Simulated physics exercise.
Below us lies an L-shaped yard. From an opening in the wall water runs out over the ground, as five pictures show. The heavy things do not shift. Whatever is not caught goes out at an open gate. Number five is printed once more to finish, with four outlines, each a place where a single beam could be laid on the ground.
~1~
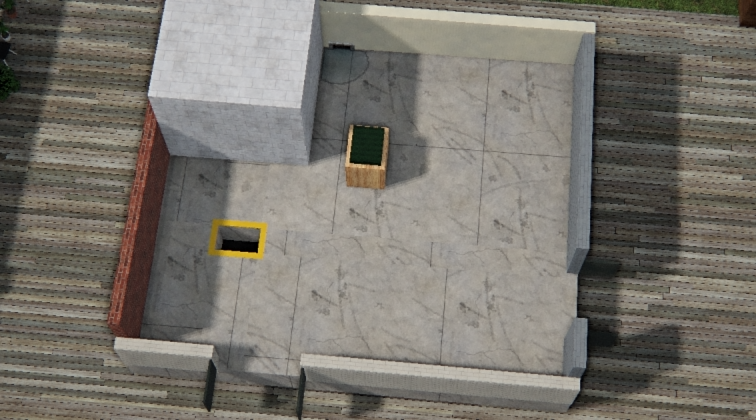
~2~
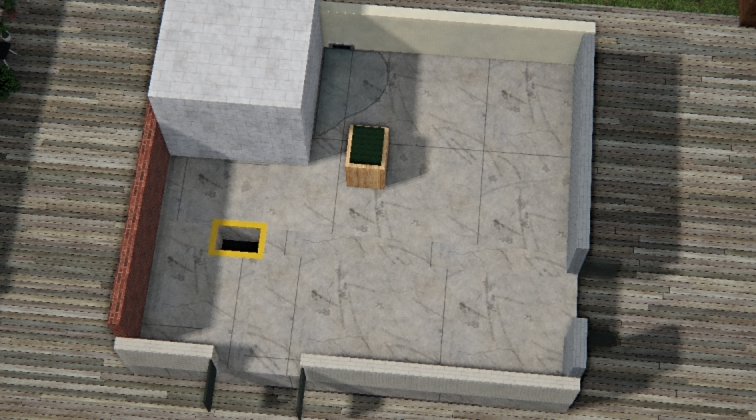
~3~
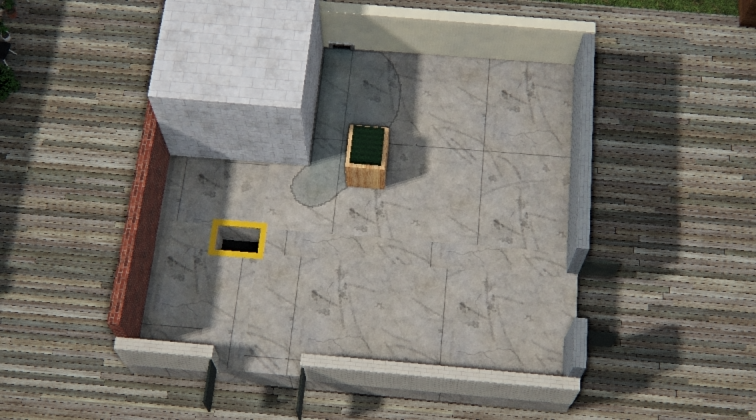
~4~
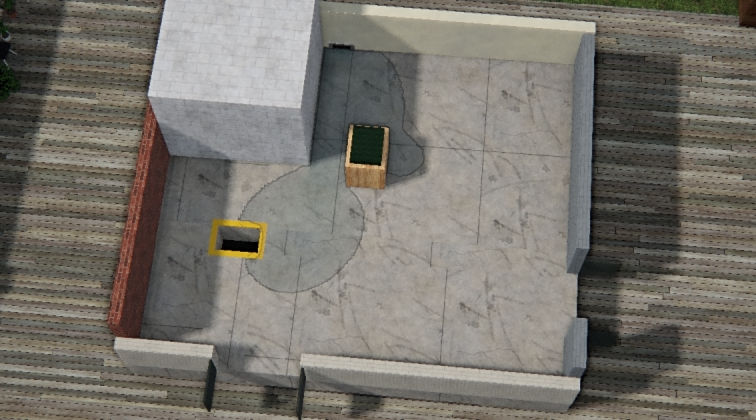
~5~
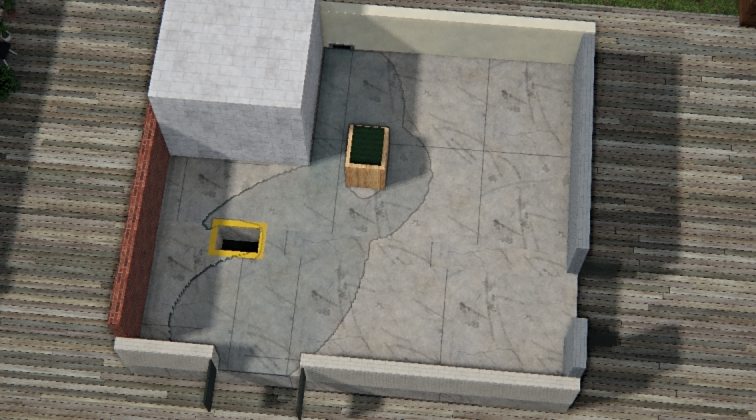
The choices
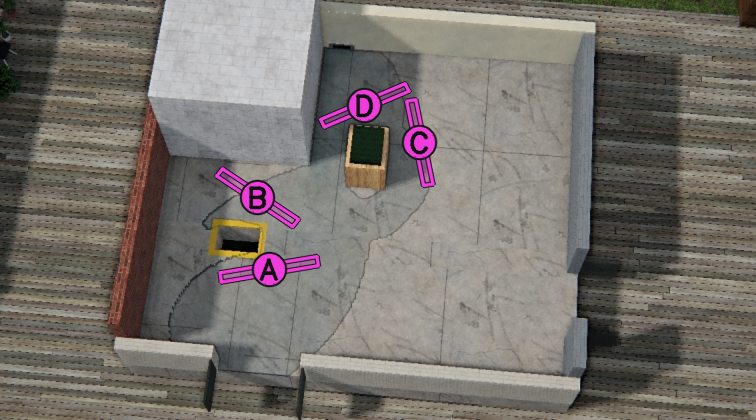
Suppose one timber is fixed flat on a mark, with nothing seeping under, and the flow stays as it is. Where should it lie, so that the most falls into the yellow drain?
A.
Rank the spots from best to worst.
A, C, D, B.
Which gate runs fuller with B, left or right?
The left one.
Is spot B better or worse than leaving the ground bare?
Spot B is worse.
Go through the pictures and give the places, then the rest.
The first picture shows outfall at (342, 46); yellow drain at (238, 239); open gate at (262, 362); open gate at (565, 306); 1 % of the ground under water, visible out to (338, 79); yellow drain still dry.
In the second picture, 4 % of the ground under water, visible out to (319, 123); yellow drain still dry.
In the third picture, 9 % of the ground under water, visible out to (313, 198); yellow drain still dry.
In the fourth picture, 18 % of the ground under water, visible out to (296, 288); yellow drain taking water.
In the fifth picture, 31 % of the ground under water, visible out to (184, 322); yellow drain taking water.
In magenta, A from (220, 277) to (317, 261); B from (219, 172) to (295, 223); C from (411, 100) to (428, 184); D from (322, 123) to (407, 87).
With A, about 53 % of the stream goes into the yellow drain, about 44 % out by the gates.
With B, about 2 % of the stream goes into the yellow drain, about 95 % out by the gates.
With C, about 24 % of the stream goes into the yellow drain, about 73 % out by the gates.
With D, about 13 % of the stream goes into the yellow drain, about 78 % out by the gates.
